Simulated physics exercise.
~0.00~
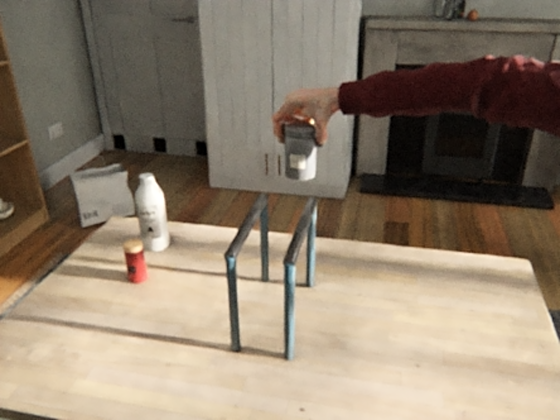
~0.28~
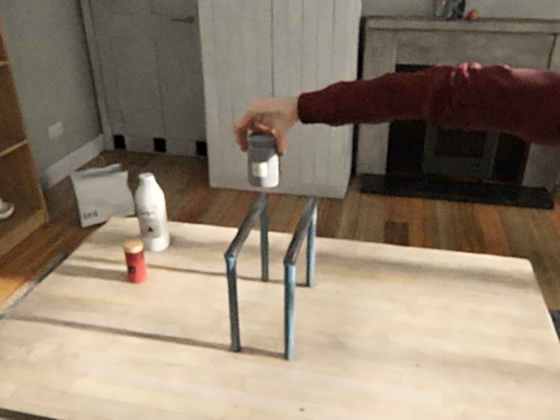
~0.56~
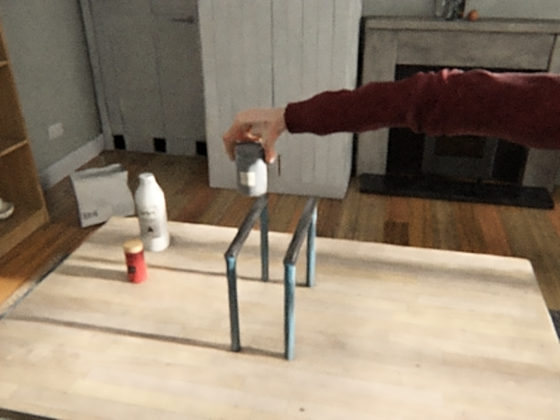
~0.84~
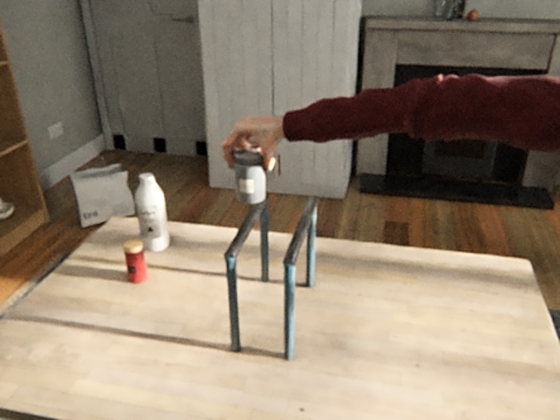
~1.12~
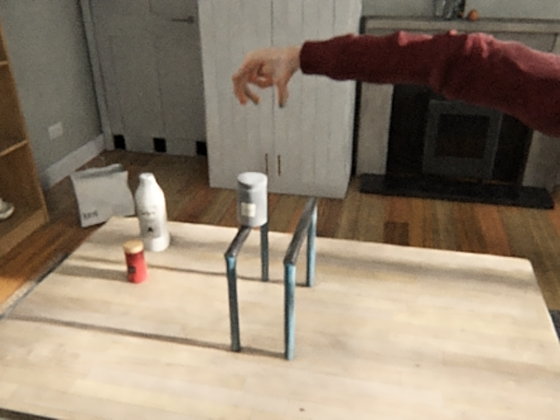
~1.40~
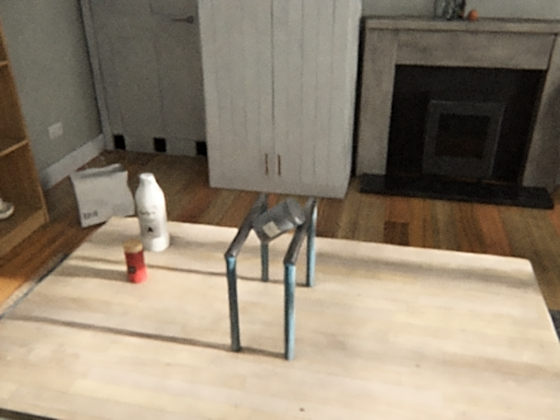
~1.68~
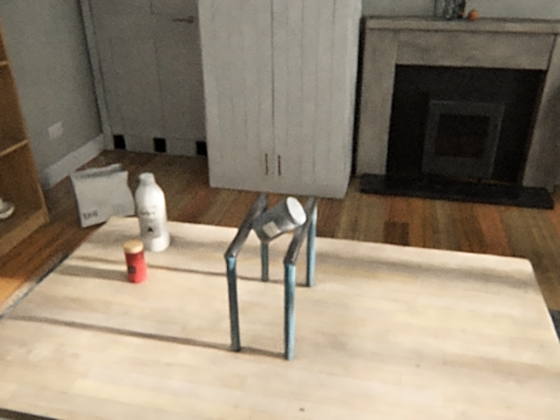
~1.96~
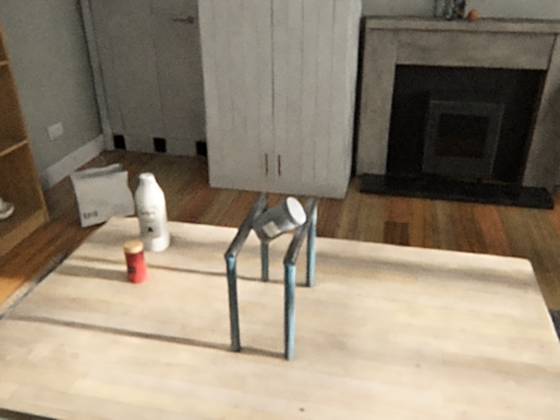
In this clip, a hand moves a grey jar left and lowers it upright over two parallel ledges on a table, then lets go and withdraws. The jar tips to the right and ends leaning, caught between the ledges, while a white bottle and red shaker stay standing.
